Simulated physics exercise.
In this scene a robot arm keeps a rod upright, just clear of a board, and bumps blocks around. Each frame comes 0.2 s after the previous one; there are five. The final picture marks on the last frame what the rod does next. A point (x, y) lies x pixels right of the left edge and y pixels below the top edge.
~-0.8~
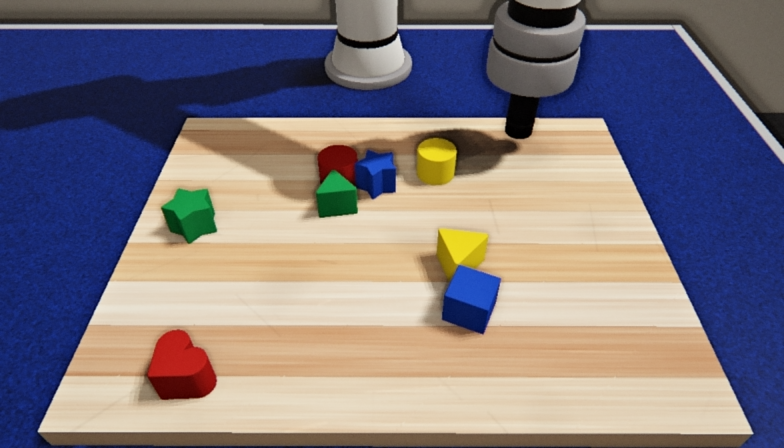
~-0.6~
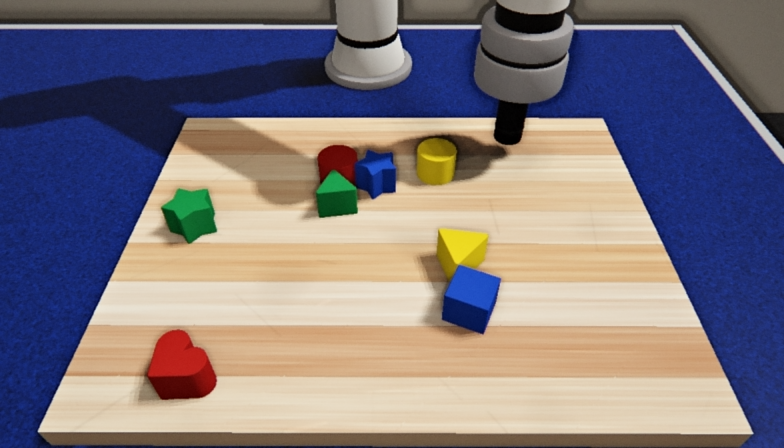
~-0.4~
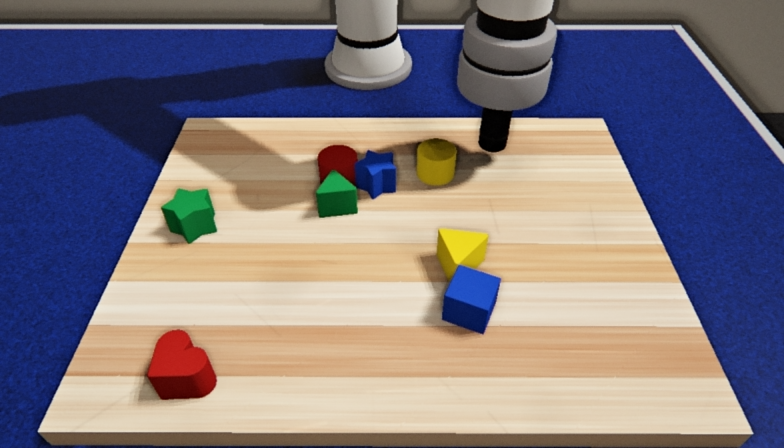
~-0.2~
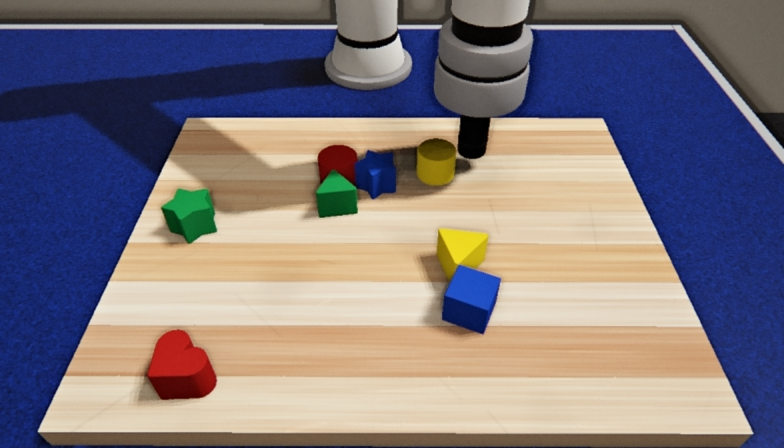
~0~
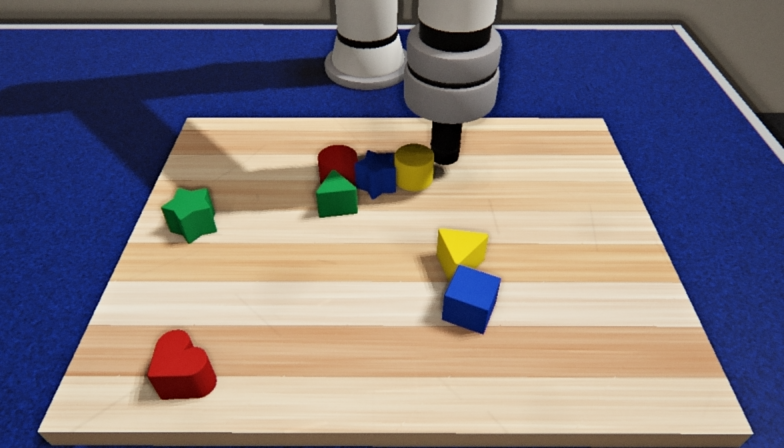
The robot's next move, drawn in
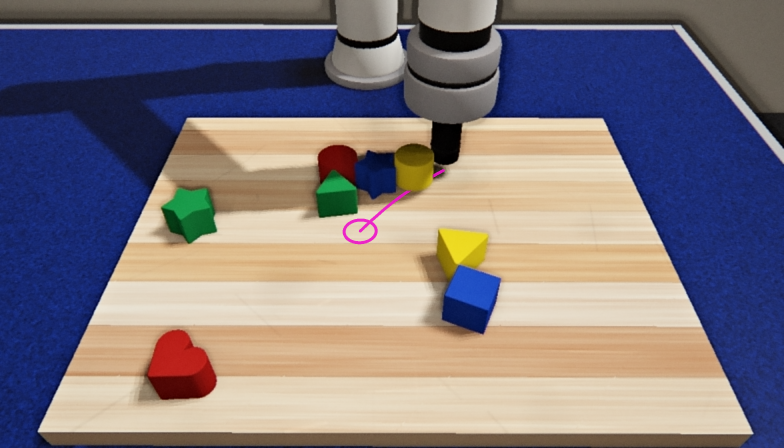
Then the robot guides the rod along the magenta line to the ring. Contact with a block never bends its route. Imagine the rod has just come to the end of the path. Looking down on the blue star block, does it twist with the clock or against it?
Viewed from overhead, the blue star block winds up turned clockwise.
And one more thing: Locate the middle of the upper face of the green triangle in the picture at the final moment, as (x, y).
It sits at (283, 195).
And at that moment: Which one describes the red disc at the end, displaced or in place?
The red disc will be pushed away from where it stands.
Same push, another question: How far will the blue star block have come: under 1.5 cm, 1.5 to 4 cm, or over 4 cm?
The blue star block ends up quite far away, over 4 cm.
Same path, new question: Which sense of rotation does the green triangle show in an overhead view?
It twists against the clock when seen from above.
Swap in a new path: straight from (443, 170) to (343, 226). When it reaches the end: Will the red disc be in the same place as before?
I believe not.
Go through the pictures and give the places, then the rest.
In the first picture, rod tip at (518, 132); block tops, green triangle at (335, 183); red disc at (337, 156); blue star block at (377, 161); yellow disc at (437, 149).
In the second picture, rod at (507, 138); blocks unchanged.
In the third picture, rod at (492, 145); blocks unchanged.
In the fourth picture, rod at (471, 152); blocks unchanged.
In the fifth picture, rod at (444, 157); green triangle at (335, 183); red disc at (337, 156); blue star block at (377, 161); yellow disc at (415, 154).
Path on the board, from (443, 170) via (415, 187) and (387, 207), ending at (360, 231).
The first path, step by step. One third of the way, rod at (415, 174); green triangle at (324, 187); red disc at (318, 155); blue star block at (345, 169); yellow disc at (381, 168).
Two thirds of the way, rod at (386, 194); green triangle at (305, 192), turned 35° anticlockwise; red disc at (305, 152); blue star block at (318, 172), turned 35° clockwise; yellow disc at (349, 182).
At the end, rod at (359, 218); green triangle at (283, 195), turned 40° anticlockwise; red disc at (305, 151); blue star block at (307, 174), turned 60° clockwise; yellow disc at (325, 196).
